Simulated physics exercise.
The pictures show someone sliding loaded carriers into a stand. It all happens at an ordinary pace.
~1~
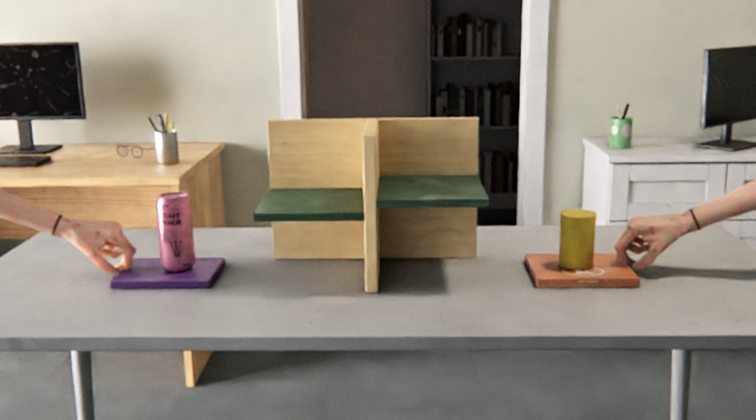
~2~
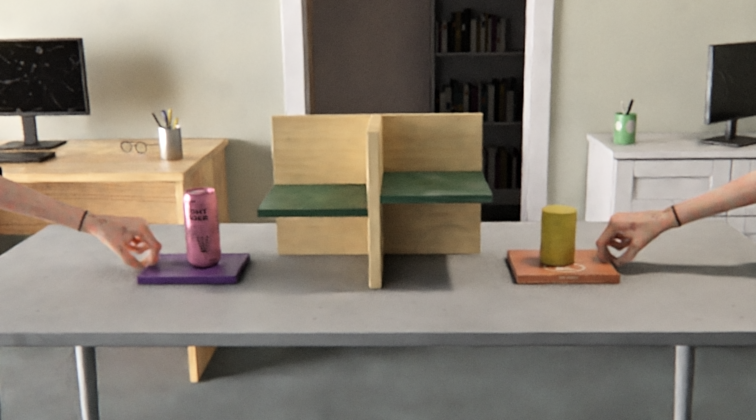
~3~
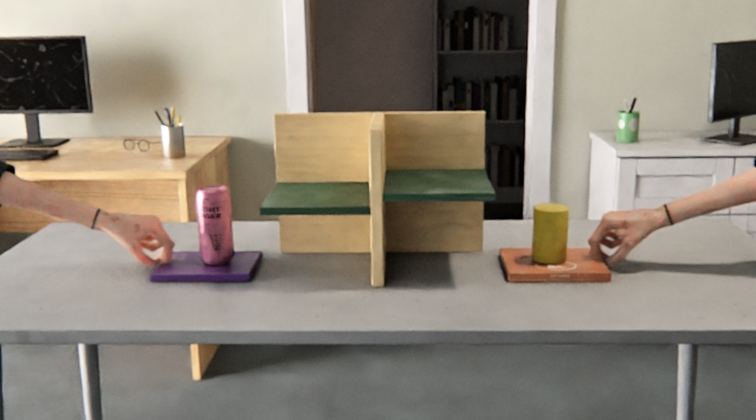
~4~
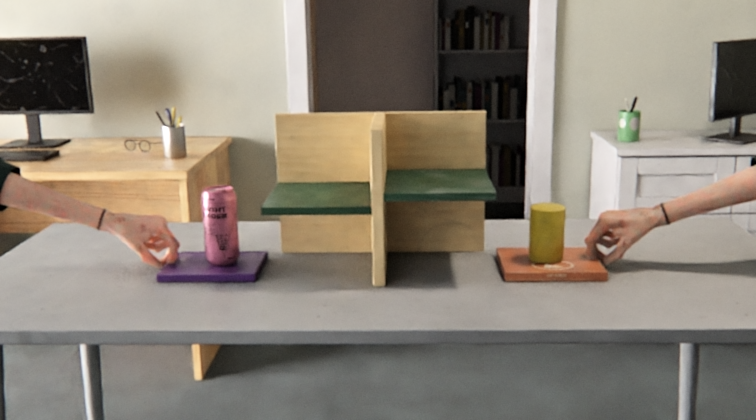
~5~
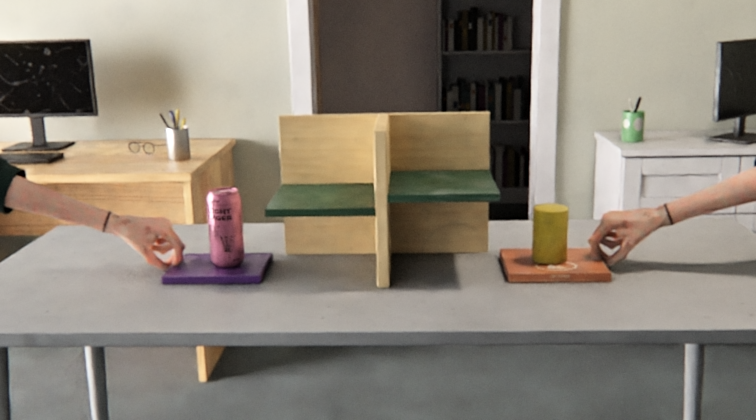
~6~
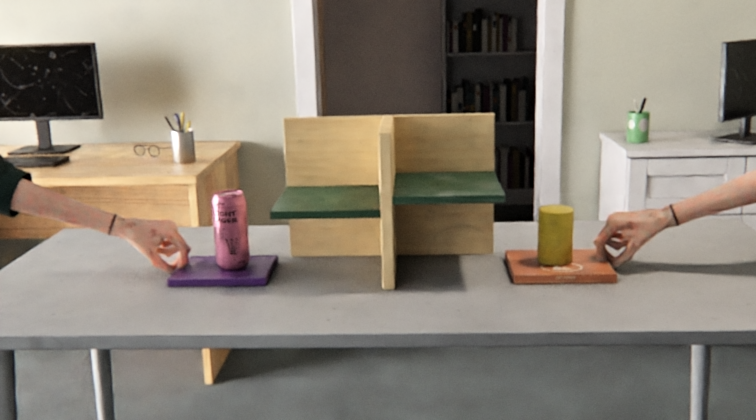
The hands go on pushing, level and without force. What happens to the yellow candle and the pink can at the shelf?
The yellow candle passes below; the pink can is knocked back.
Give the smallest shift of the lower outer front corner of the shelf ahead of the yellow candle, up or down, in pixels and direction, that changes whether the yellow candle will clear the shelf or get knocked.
Roughly 20 pixels down.
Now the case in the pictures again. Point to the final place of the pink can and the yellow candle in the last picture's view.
The pink can around (268, 251); the yellow candle around (448, 237).
Then, 0.96 s on from there, yellow candle riding along near (518, 236); pink can turned 20° from its first pose near (269, 227).
Then, 1.34 s on from there, yellow candle riding along near (499, 236); pink can turned 73° from its first pose near (264, 240).
In the end, the yellow candle clears the shelf, near (448, 237); the pink can strikes the shelf, near (268, 251).
